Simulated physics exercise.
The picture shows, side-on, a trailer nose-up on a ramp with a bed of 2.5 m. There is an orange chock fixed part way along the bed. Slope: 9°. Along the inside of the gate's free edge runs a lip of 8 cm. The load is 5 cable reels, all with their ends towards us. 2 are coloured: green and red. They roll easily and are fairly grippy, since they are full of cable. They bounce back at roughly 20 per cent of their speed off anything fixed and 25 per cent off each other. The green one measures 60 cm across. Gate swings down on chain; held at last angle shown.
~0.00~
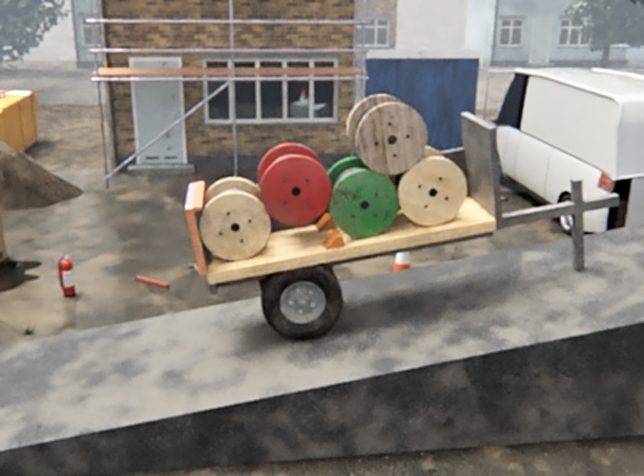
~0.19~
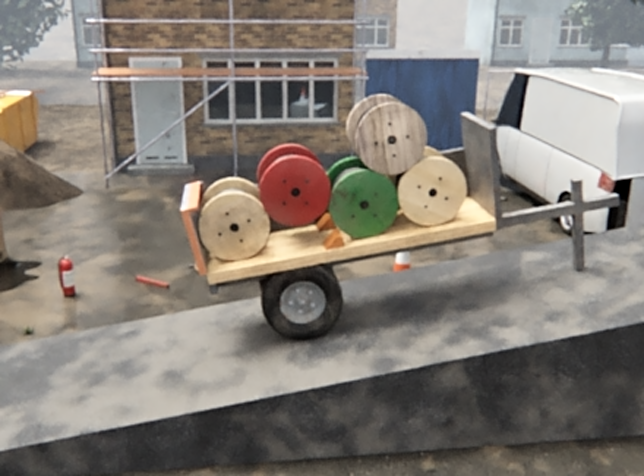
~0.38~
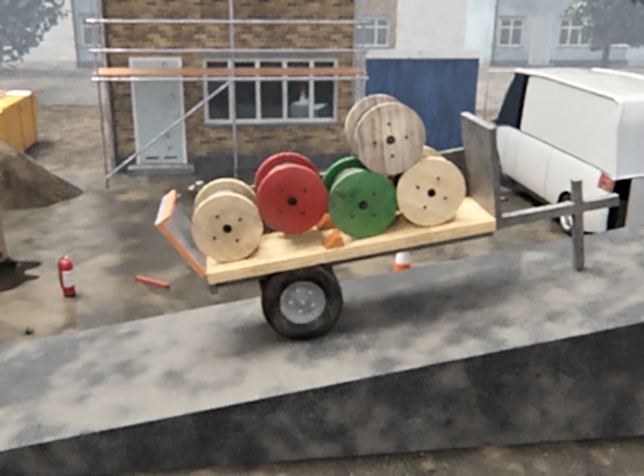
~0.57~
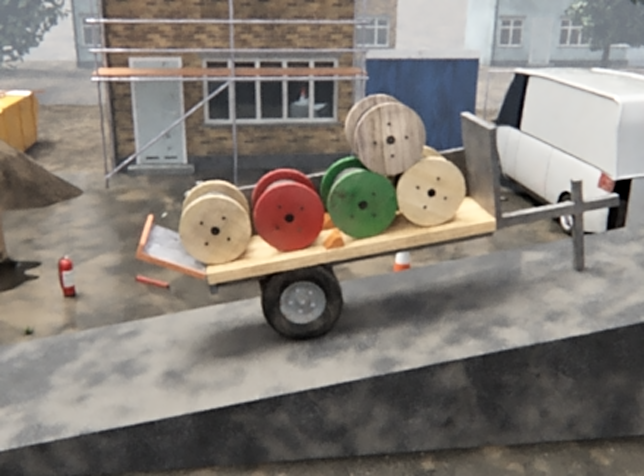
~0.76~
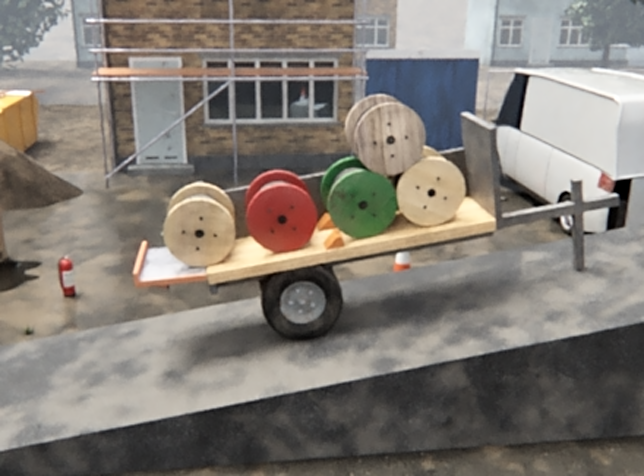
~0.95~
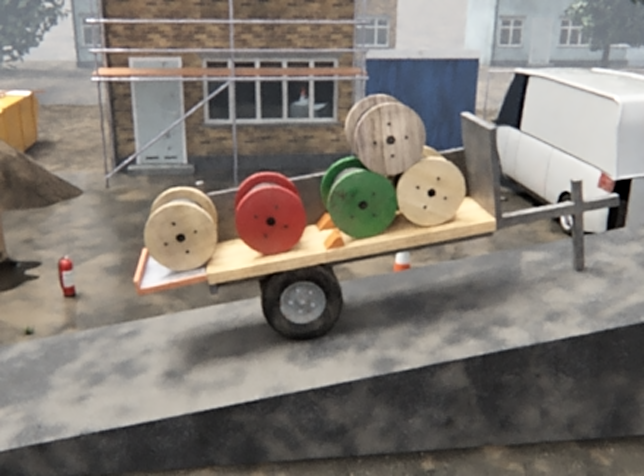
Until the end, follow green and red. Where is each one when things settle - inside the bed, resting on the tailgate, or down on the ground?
Once settled: Green is inside the bed; red is down on the ground.
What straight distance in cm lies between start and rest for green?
Result - green: 0.
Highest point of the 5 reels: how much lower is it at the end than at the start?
The top drops by around 0 cm.
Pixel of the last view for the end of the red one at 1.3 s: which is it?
Estimated pixel position: About (241, 227).
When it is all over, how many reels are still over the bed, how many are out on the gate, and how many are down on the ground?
Counts in the order asked: 3, 0, 2.
Then, 1.3 s in, green is on the bed, 140 cm short of the hinge; red is on the bed, 35 cm short of the hinge, rolling left; 0 out so far.
Then, 1.6 s in, red is on the bed, 5 cm short of the hinge, rolling left; still the same for green; 1 out so far.
Then, 1.9 s in, red is on the gate, 35 cm past the hinge, rolling left; still the same for green; 1 out so far.
Then, 2.3 s in, red is dropping off the gate; still the same for green; 2 out so far.
In the end (3.7 s), green is on the bed, 140 cm short of the hinge; red is off the vehicle; 2 out so far.
